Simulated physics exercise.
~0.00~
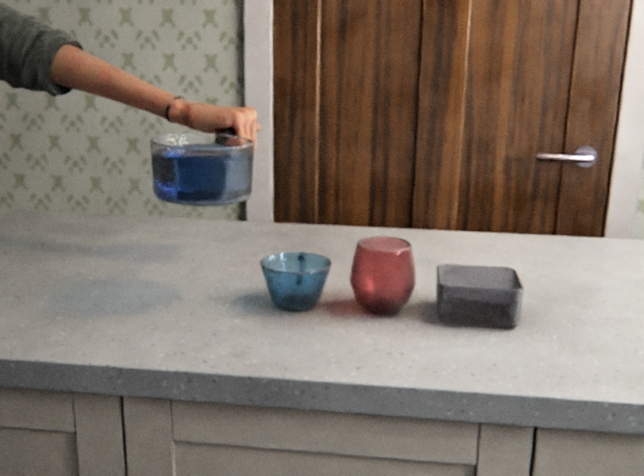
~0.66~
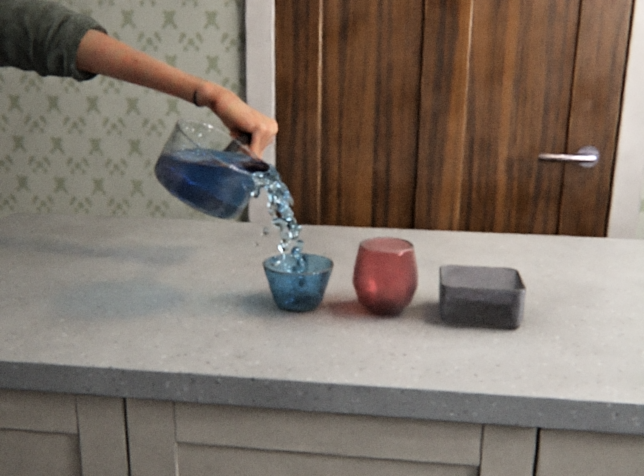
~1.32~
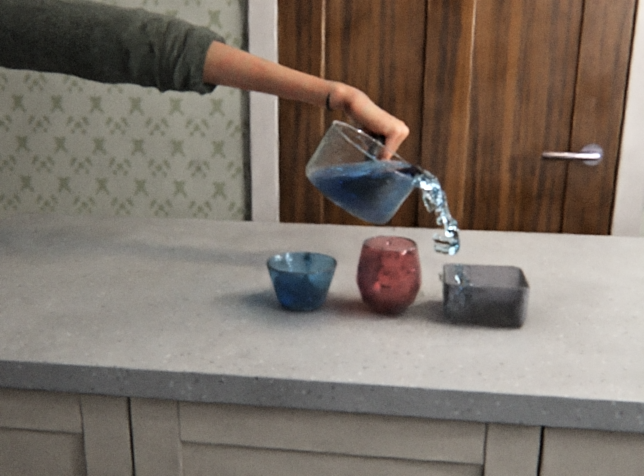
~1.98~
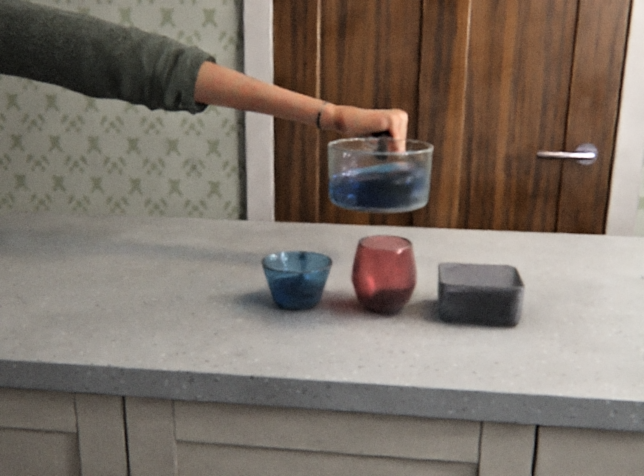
The clip shows a hand tilting a small clear pot of blue liquid over a blue teacup, then moving right past a red stemless glass to a dark oblong tub while pouring, and finally holding the pot nearly level above the worktop with liquid still inside.
